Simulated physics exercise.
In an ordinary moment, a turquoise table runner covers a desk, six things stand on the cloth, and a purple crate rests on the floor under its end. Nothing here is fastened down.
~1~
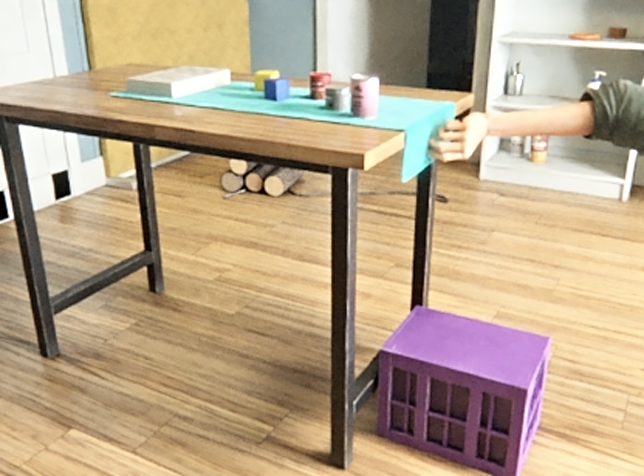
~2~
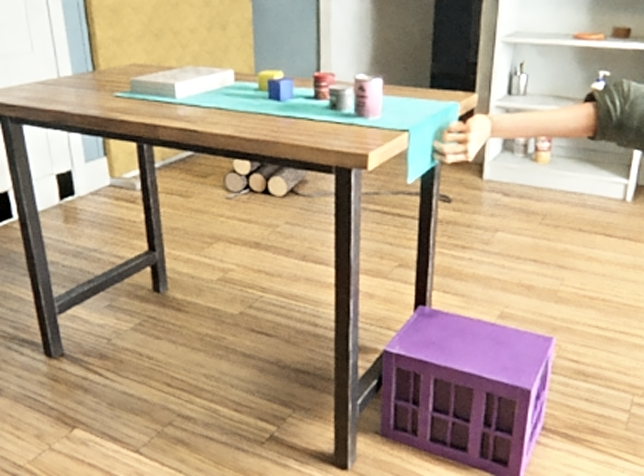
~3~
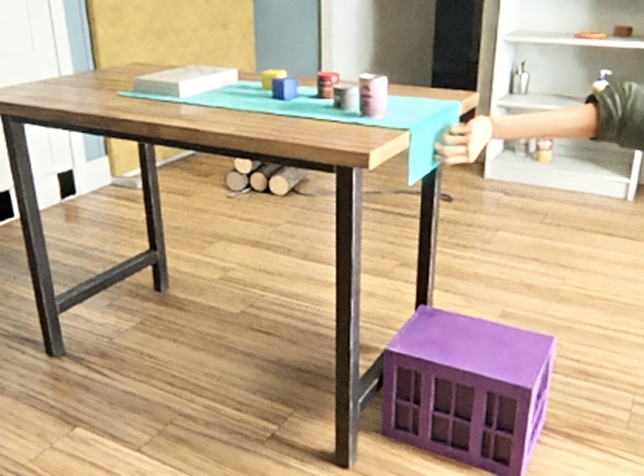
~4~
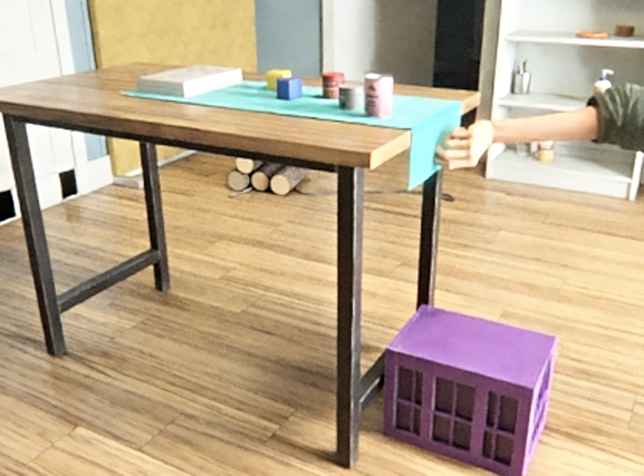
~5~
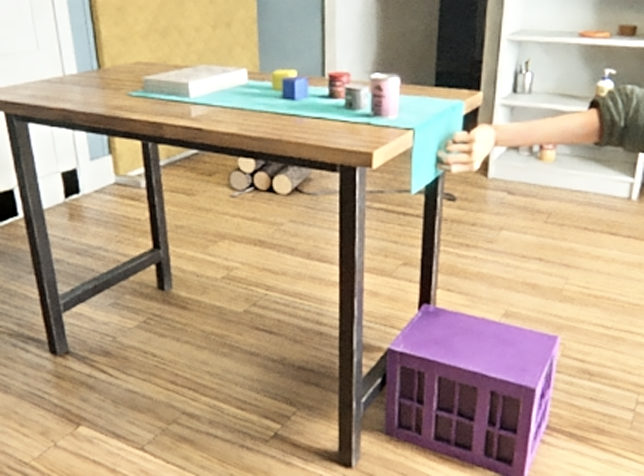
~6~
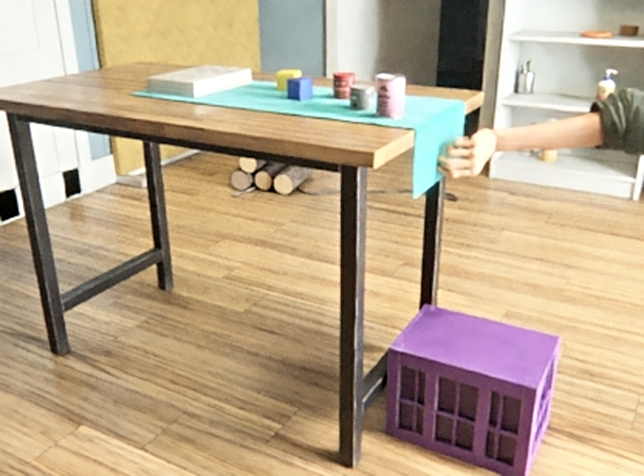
A hand reaches in from the right and grips the end of a turquoise runner on a wooden desk in a wood-floored room, seen from slightly above. A white box, yellow and blue cubes, and red, grey and pink containers sit on the desk, with a purple crate on the floor below. The hand slowly draws the cloth rightward and down, and the objects shift along with it.
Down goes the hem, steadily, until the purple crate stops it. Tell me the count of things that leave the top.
The count is four.
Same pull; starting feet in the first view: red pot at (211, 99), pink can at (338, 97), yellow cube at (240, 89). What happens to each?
Result - the red pot stays put, the pink can comes off, and the yellow cube stays put.
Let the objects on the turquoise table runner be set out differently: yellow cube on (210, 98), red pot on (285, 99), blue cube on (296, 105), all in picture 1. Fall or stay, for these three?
Briefly: Yellow cube stays; red pot drops; blue cube drops.
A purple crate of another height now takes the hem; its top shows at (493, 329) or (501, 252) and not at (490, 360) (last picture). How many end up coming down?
3 and 1.
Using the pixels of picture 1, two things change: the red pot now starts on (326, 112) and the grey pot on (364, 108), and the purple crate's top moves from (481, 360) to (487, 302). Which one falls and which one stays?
The red pot ends up off the top and the grey pot ends up off the top.
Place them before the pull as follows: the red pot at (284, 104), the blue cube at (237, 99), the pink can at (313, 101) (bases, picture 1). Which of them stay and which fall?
Red pot gone, blue cube stays, pink can gone.
Soon after, hem near (437, 229); pink can gone.
After that, hem near (436, 281); pink can and grey pot gone.
And then, hem on the crate; pink can, grey pot, red pot and blue cube gone.
In the end, hem on the crate; pink can, grey pot, red pot and blue cube gone. It carries off four.
